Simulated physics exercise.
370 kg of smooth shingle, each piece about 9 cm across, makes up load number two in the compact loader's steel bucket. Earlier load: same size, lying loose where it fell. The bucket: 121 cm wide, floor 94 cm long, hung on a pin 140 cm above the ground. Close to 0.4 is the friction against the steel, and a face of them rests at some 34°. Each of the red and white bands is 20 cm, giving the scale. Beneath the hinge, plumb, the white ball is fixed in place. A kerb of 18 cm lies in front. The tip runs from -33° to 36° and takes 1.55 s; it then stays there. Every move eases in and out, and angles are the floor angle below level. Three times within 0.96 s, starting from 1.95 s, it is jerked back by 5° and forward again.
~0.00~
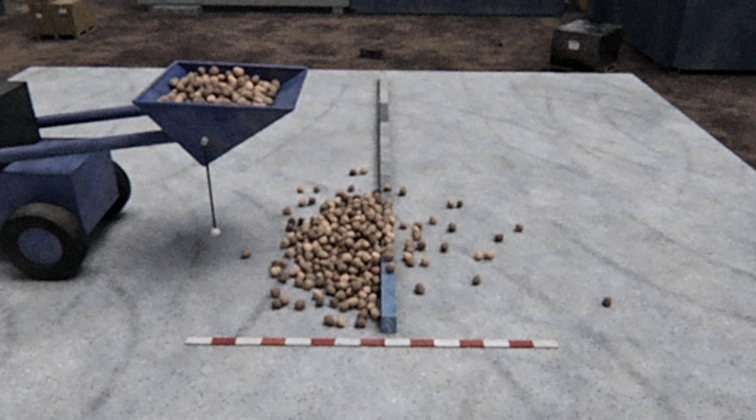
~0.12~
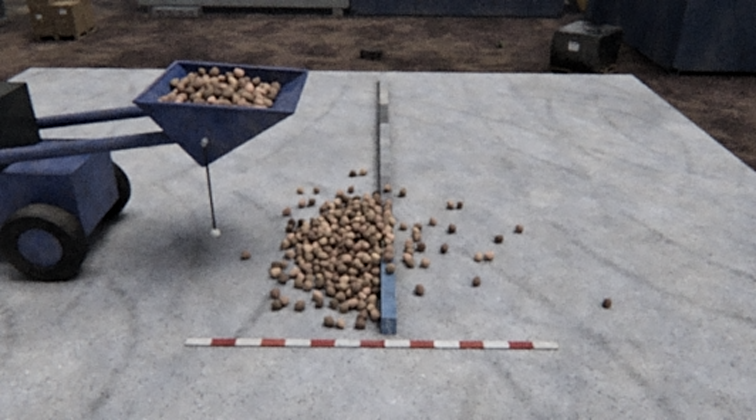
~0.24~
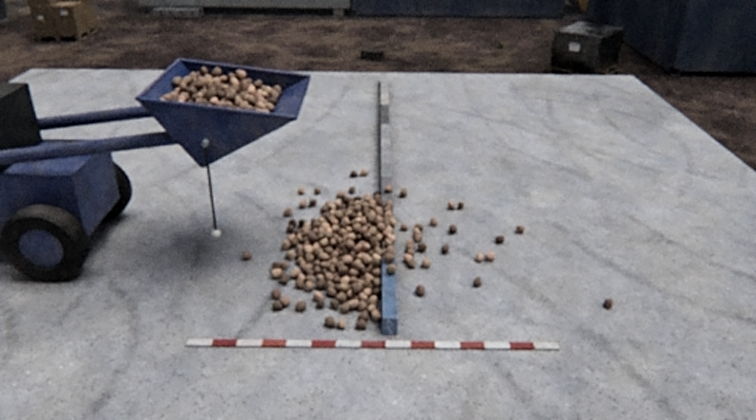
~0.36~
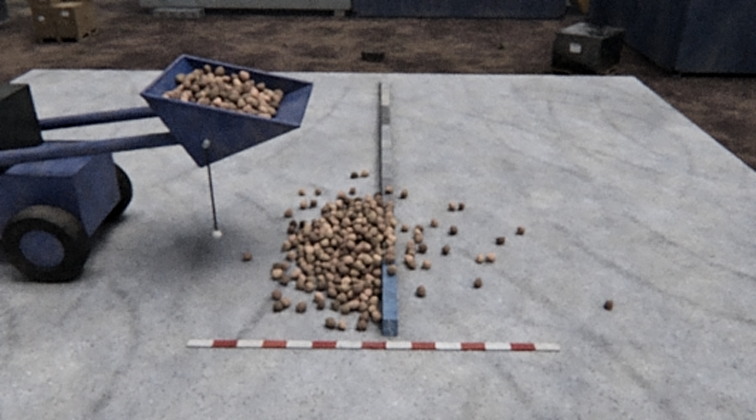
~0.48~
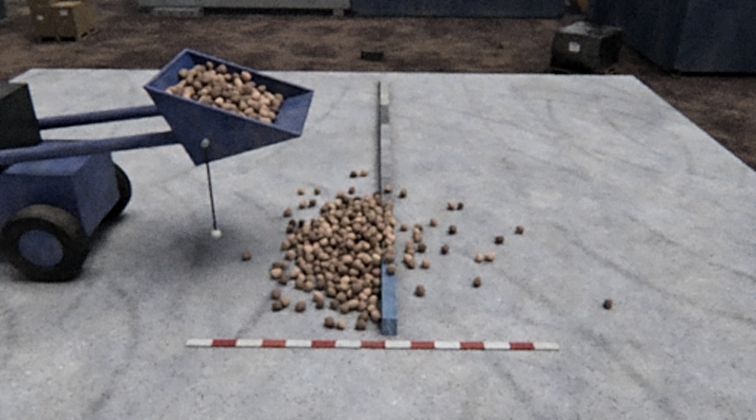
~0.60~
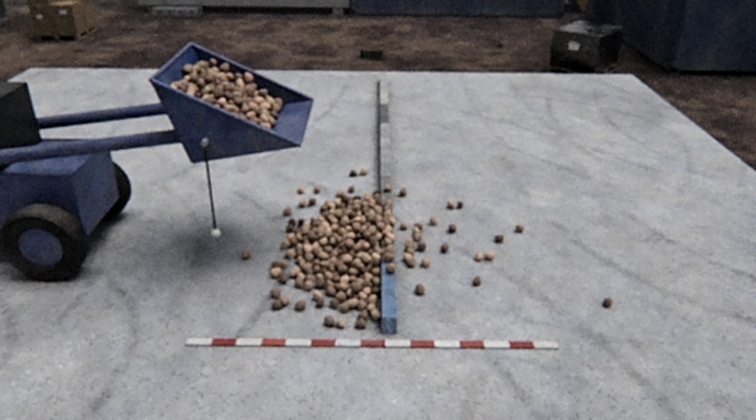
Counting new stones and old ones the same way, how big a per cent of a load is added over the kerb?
4 per cent, roughly.
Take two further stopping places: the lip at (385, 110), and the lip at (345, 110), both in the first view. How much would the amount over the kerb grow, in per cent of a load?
Some 95 percent first and 55 percent second.
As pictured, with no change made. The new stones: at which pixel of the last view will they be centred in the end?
Roughly pixel (333, 234) in the last view.
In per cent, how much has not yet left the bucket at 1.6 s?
Around 50 per cent of the load is still inside.
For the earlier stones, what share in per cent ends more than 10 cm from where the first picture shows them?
Close to 10 per cent.
After 1.2 s the floor is at 25°; in per cent of one load, 100 in the bucket, 94 on this side of the kerb, 6 over the kerb; the foremost stones are at (495, 244).
After 1.6 s the floor is at 36°; in per cent of one load, 49 in the bucket, 145 on this side of the kerb, 6 over the kerb; the foremost stones are at (495, 244).
After 3.4 s the floor is at 36°; in per cent of one load, 0 in the bucket, 190 on this side of the kerb, 10 over the kerb; the foremost stones are at (502, 248).
After 6.1 s the floor is at 36°; in per cent of one load, 0 in the bucket, 190 on this side of the kerb, 10 over the kerb; the foremost stones are at (502, 248). Net gain over the kerb, 4.
